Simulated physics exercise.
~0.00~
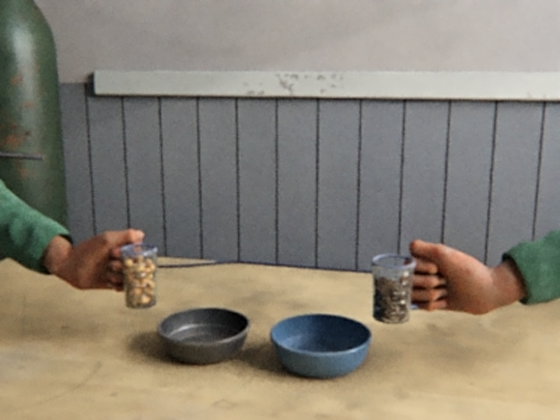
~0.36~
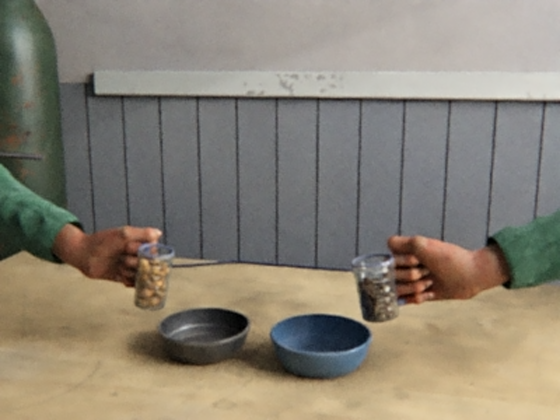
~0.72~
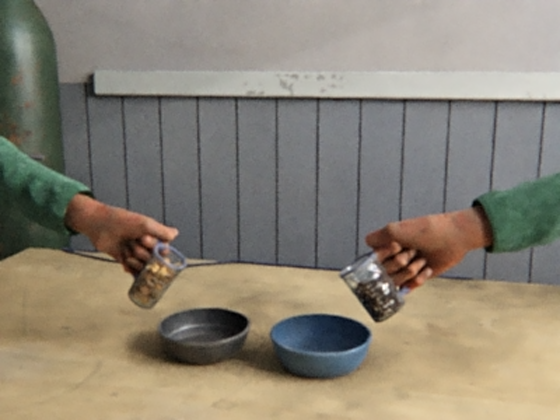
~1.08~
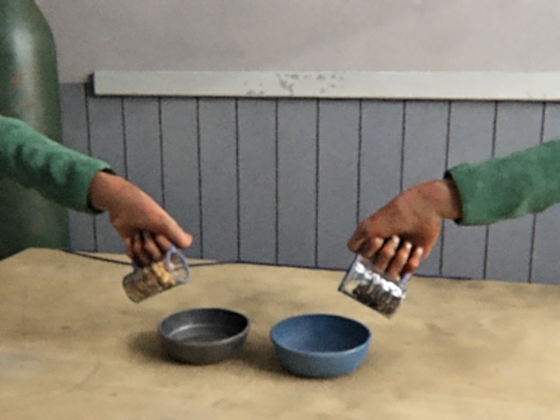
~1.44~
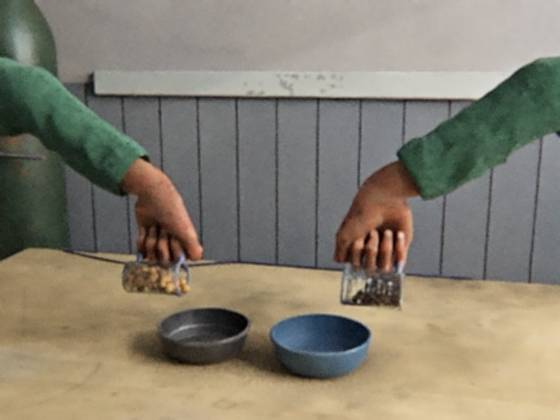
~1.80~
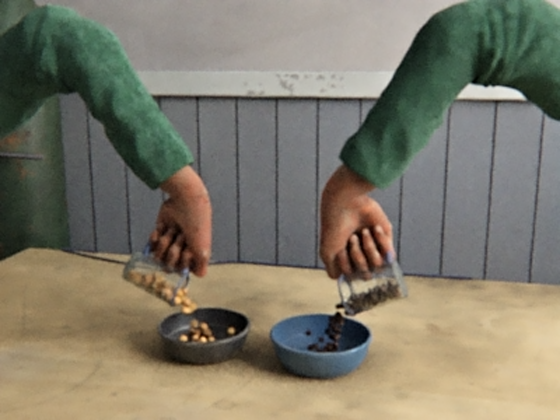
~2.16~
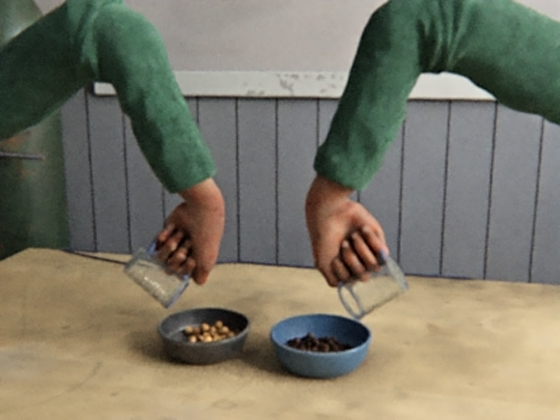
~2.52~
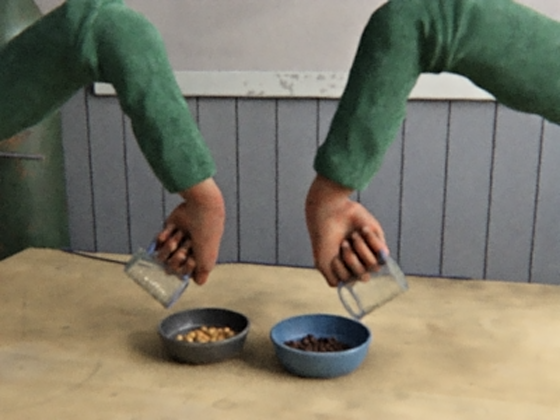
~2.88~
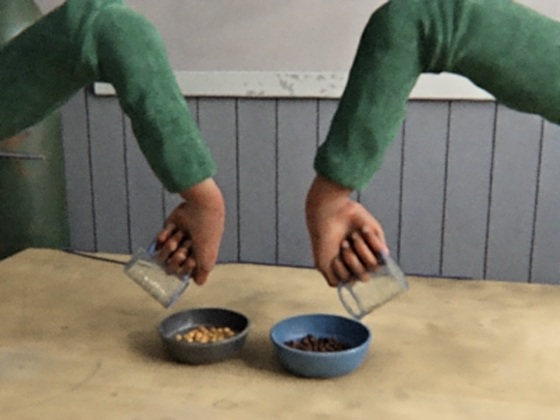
At a wooden table, two hands tip cups of small pieces, emptying them into two bowls.
